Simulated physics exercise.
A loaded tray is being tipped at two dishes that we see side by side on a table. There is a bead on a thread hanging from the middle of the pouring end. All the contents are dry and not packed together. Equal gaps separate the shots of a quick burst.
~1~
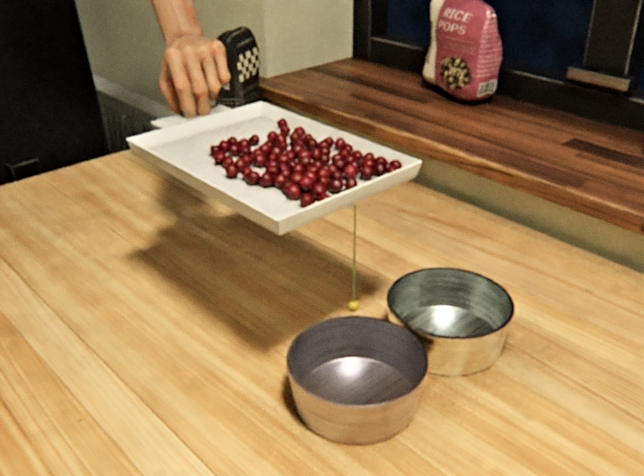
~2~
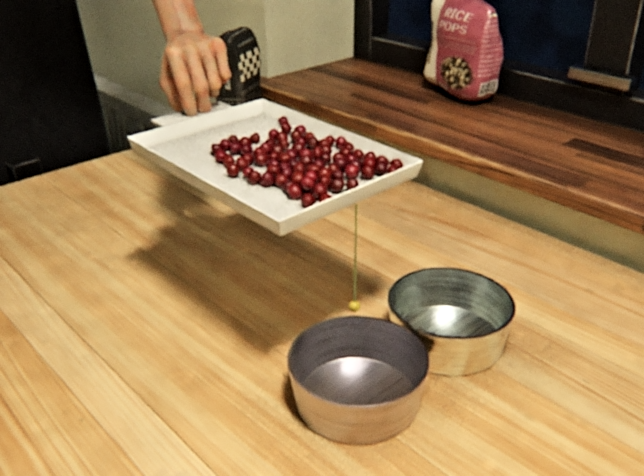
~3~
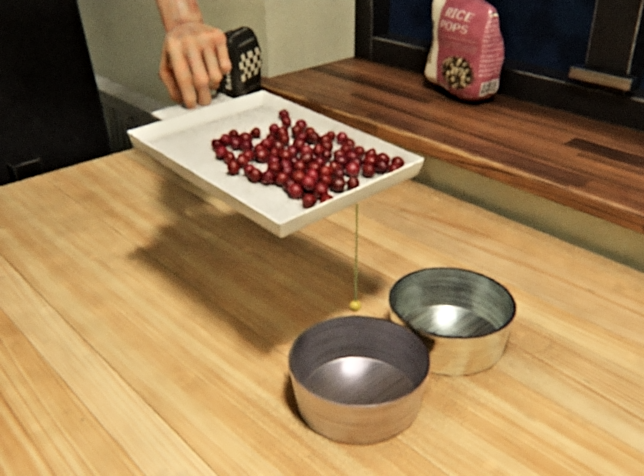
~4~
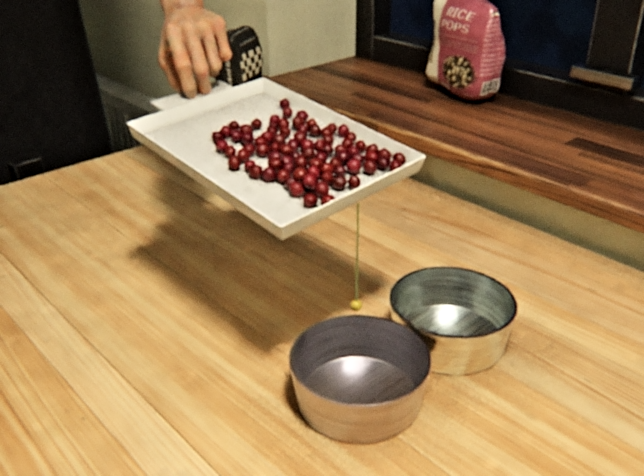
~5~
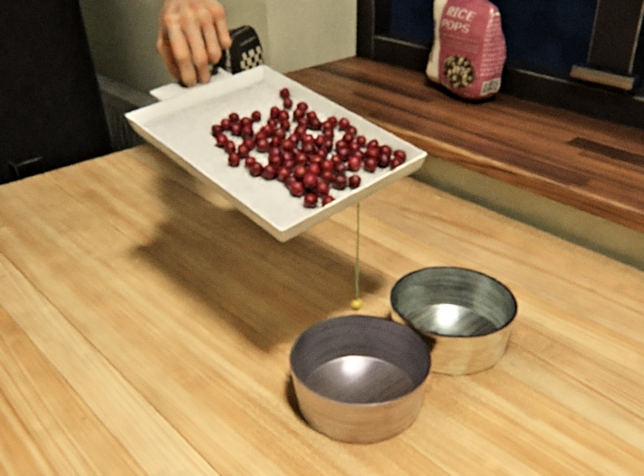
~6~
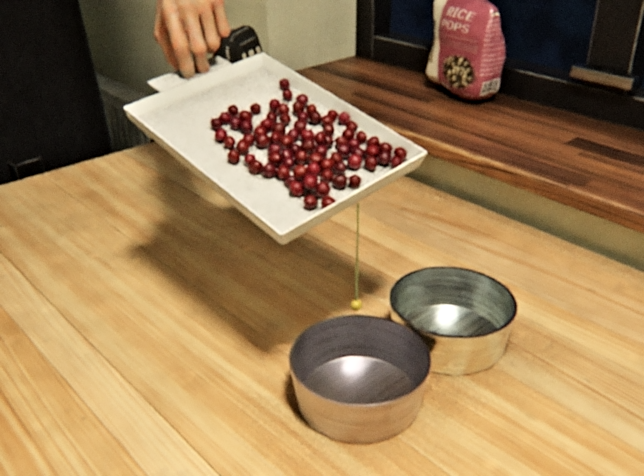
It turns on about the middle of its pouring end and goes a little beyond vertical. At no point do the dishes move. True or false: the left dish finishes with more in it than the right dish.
True.
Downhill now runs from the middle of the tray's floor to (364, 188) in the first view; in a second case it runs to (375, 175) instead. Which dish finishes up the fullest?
Try 1: The right-side dish; try 2: The right-side dish.
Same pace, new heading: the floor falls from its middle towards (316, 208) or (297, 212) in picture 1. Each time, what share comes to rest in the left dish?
Lab note: Try one about 70 %, try two about 70 %.
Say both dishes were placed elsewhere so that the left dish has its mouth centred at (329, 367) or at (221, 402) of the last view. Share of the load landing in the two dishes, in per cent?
Around 80 then around 90 per cent.
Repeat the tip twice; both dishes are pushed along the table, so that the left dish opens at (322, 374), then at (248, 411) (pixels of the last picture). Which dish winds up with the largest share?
Results - the dish on the left side first, the dish on the right side second.
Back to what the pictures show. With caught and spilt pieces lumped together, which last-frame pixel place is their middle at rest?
Roughly at pixel (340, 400).
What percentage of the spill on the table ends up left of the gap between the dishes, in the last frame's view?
Left share: Some 100 per cent.
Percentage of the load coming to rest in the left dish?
Around 60 percent.
Just after the last frame, tray tipped steeply; every one on the tray.
A moment on, tray tipped right over; almost all on the tray; just a few in the air.
Further on, tray tipped past a quarter turn; roughly two thirds in the left dish; roughly a third outside both.
When it is over, tray tipped past a quarter turn; roughly two thirds in the left dish; not one in the right dish; roughly a third outside both.
